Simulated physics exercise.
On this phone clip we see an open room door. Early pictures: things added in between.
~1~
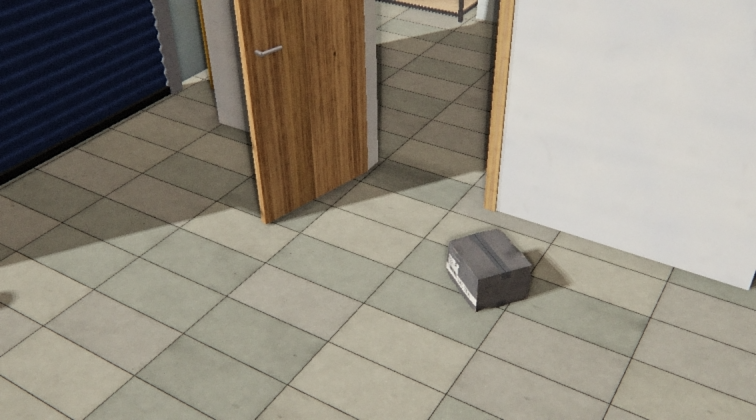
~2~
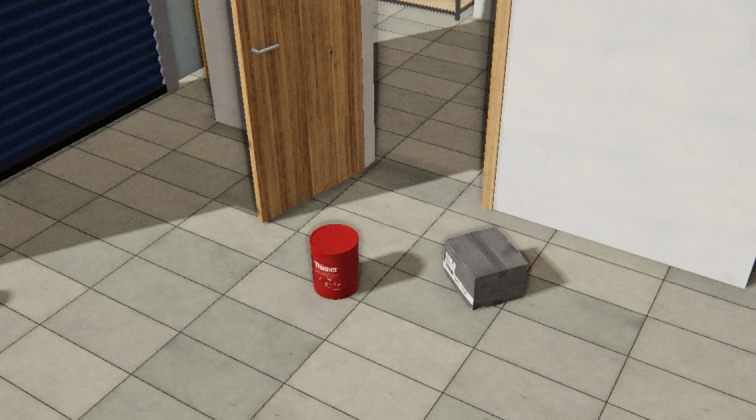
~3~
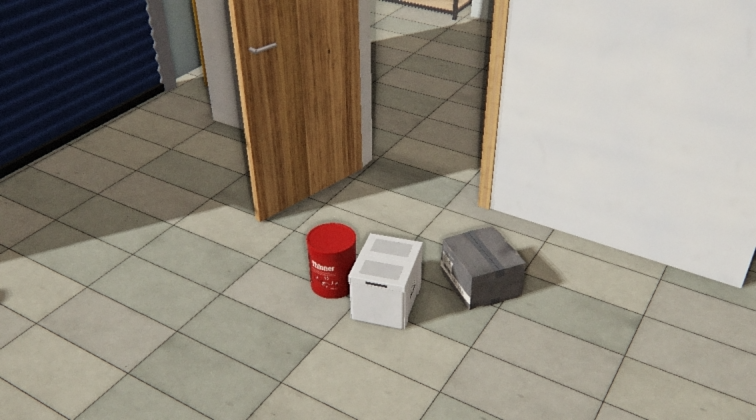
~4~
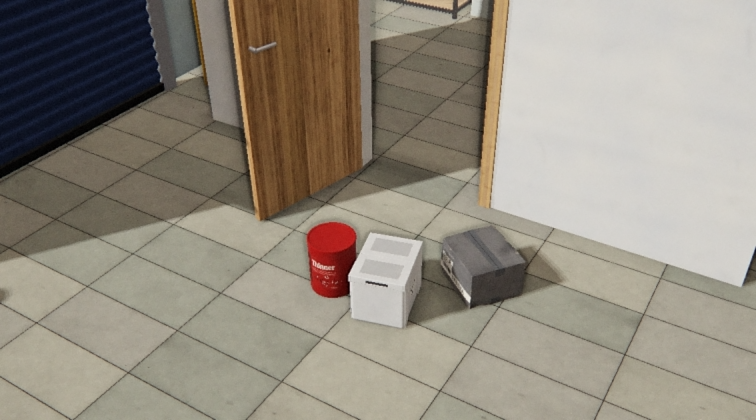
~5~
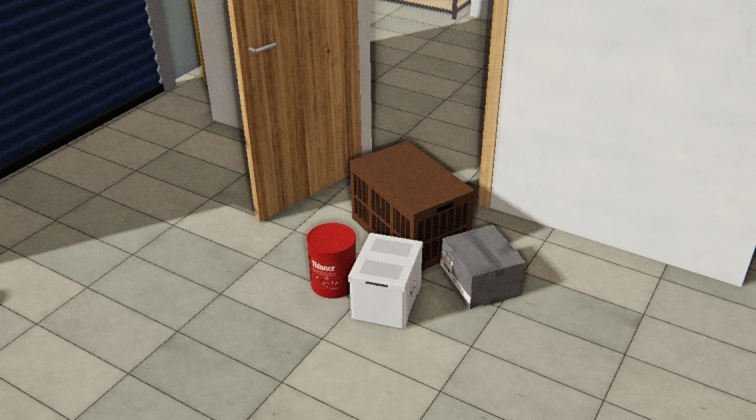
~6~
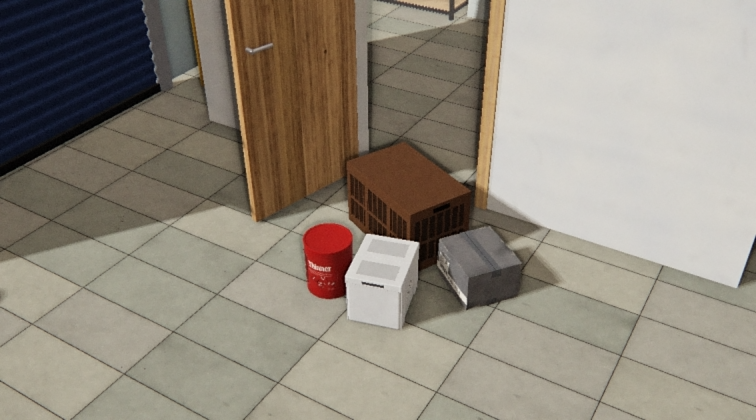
A tiled indoor floor is seen from above at an angle, with a dark blue shutter at left, a wooden door standing open in the middle and a pale wall at right. A grey parcel sits right of the doorway. The door stays still as a red pail, a white tote between them, then a brown chest behind appear in turn, while the view shifts very slightly.
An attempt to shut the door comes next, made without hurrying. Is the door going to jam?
Yes: The attempt is going to be foiled.
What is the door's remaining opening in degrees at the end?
Roughly 65°.
Then, 0.40 s past the last view, door at 94°.
Then, 0.60 s past the last view, door at 81°.
Then, 0.80 s past the last view, door at 67°.
Finally, door at 64°; all 4 still in place. Final places as the last picture's camera would see them, brown chest near (408, 206).
